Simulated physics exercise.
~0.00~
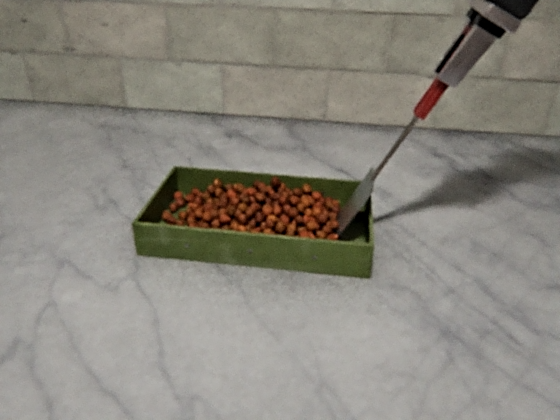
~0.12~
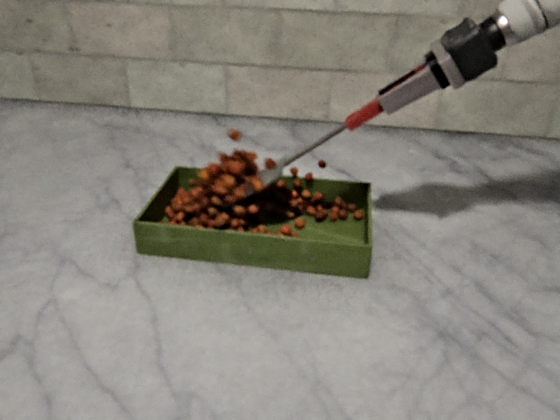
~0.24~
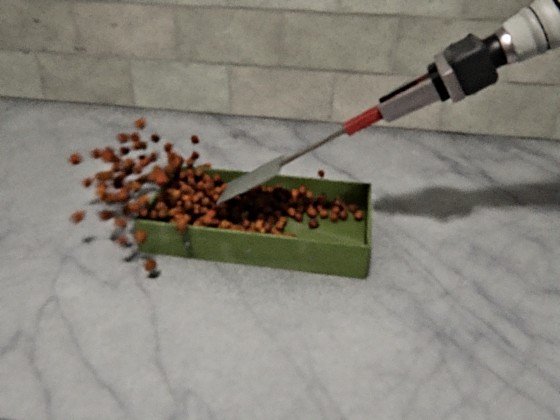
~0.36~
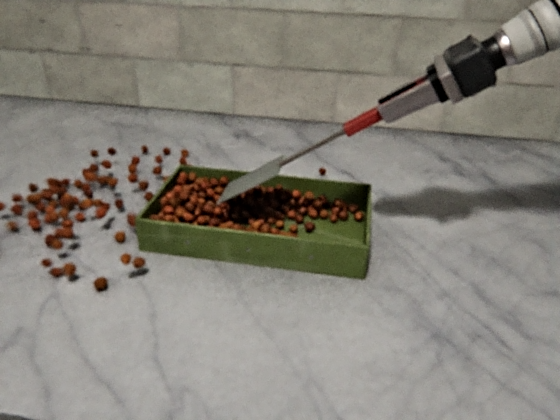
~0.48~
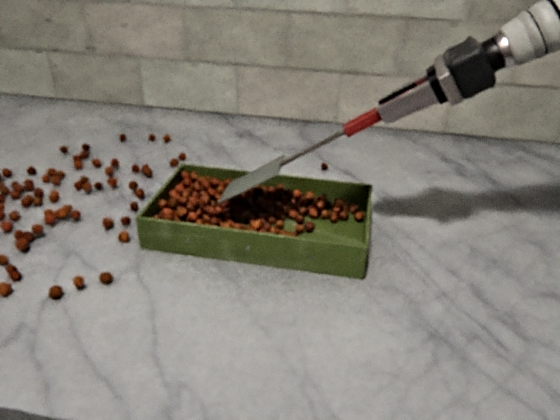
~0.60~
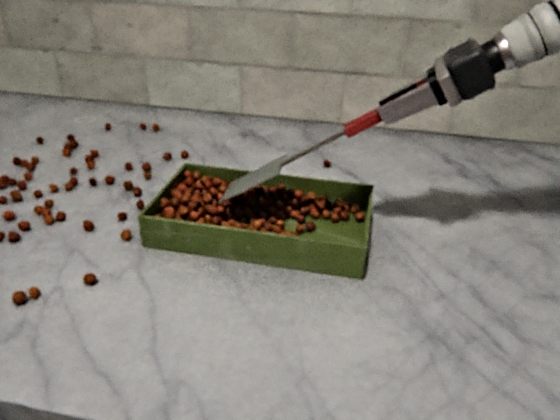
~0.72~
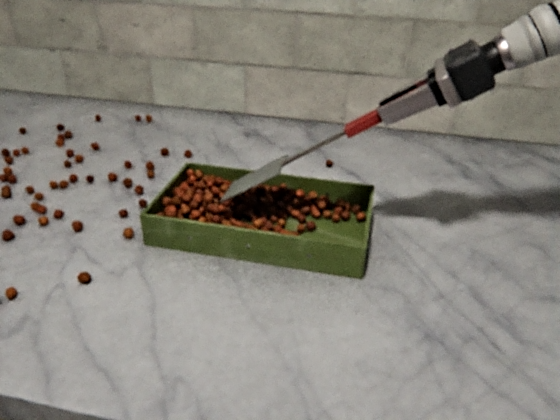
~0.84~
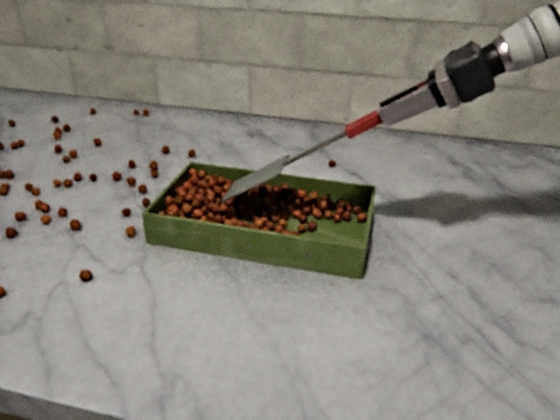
A flat metal blade on a robotic arm shoves through a green rectangular trough of reddish-brown hazelnuts, seen from slightly above on a grey-veined marble surface before a pale brick wall. The blade starts at the trough's right end, then sweeps left and tilts flatter, heaping the nuts up ahead of it. As it halts near the middle, a spray of nuts flies over the left end. They land and scatter across the marble to the left, rolling apart. Finally the blade rests still among the many nuts left in the trough, its right side partly cleared.
